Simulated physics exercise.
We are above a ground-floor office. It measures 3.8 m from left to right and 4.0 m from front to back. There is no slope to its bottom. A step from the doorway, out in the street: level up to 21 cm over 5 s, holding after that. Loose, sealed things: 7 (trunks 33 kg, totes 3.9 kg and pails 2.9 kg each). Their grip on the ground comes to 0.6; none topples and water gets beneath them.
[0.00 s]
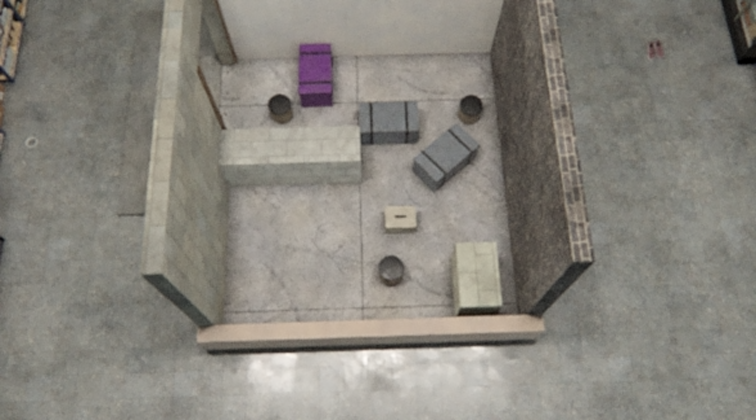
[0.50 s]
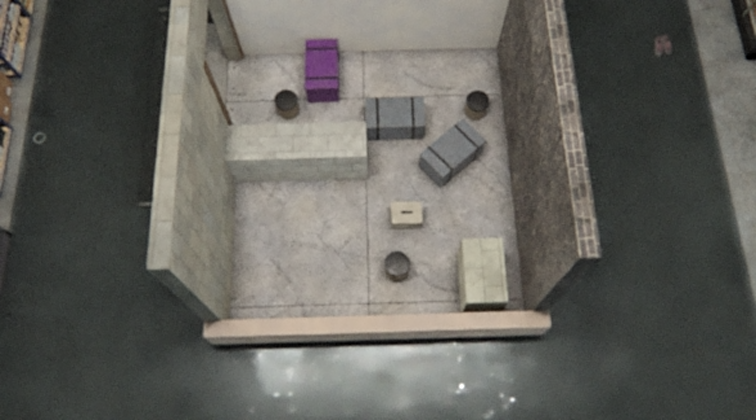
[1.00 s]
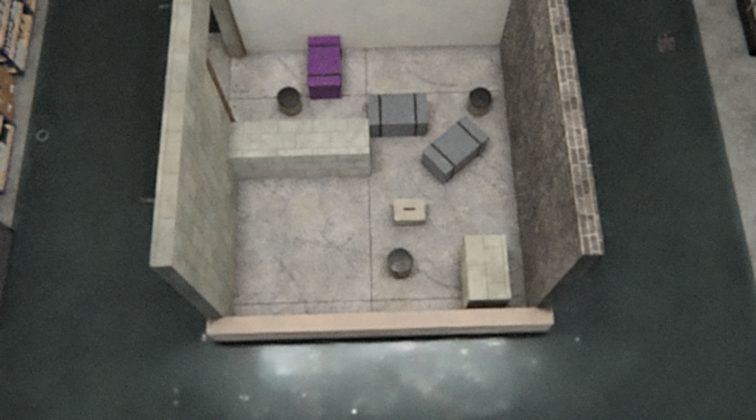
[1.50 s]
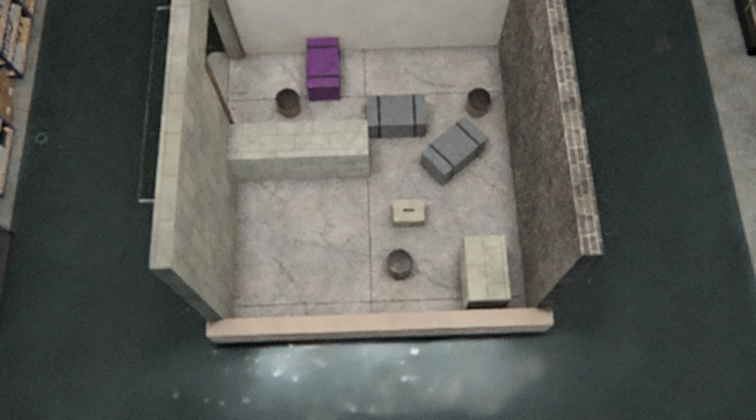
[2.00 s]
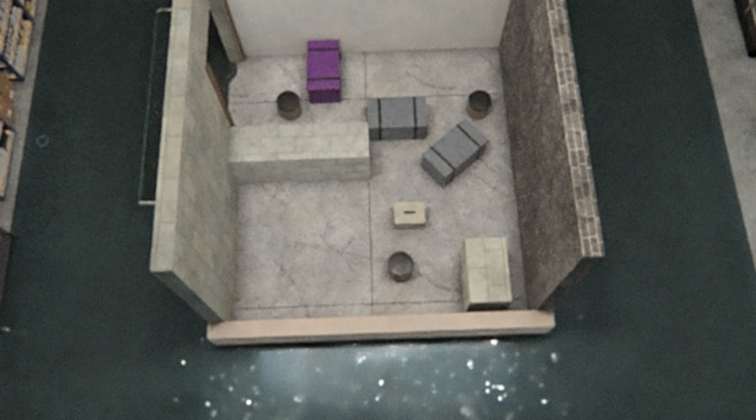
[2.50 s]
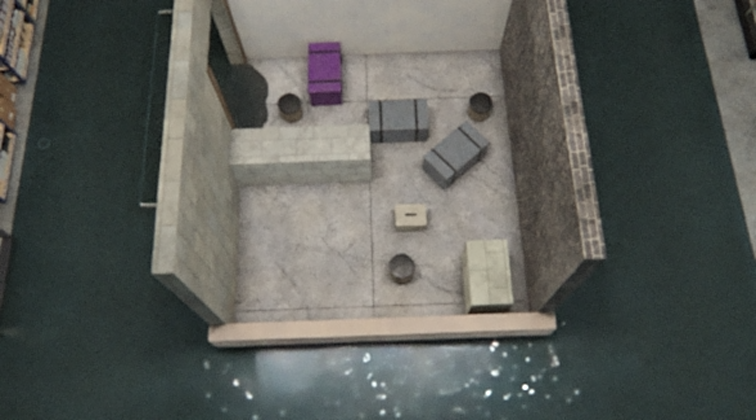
The video shows a roofless room from above, holding a purple trunk, gray boxes and small pails, as dark water covers the ground outside and then spreads slightly through the left doorway, while the objects inside stay still.
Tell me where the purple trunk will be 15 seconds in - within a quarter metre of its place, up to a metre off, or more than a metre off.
The purple trunk ends more than a metre off.
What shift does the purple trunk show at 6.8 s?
By then it has shifted roughly 200 cm.
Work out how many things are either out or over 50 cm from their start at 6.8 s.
By my tally, 2.
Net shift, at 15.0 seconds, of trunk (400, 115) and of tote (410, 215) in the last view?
140 cm, 200 cm.
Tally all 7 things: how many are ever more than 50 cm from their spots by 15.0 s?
I get 7.
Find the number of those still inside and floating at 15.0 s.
The count is 7.
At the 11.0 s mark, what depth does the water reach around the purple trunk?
I'd put it at about 15 cm.
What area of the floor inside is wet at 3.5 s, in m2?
Somewhere about 1.5 m2, give or take.
After 3.5 s the purple trunk is near (324, 67), 0.0 m from its start, aground; 0 afloat.
After 6.8 s the purple trunk is near (454, 64), 1.8 m from its start, aground; 1 afloat.
After 11.0 s the purple trunk is near (480, 209), 3.0 m from its start, afloat; 6 afloat.
After 15.0 s the purple trunk is near (290, 209), 2.2 m from its start, afloat; 7 afloat.
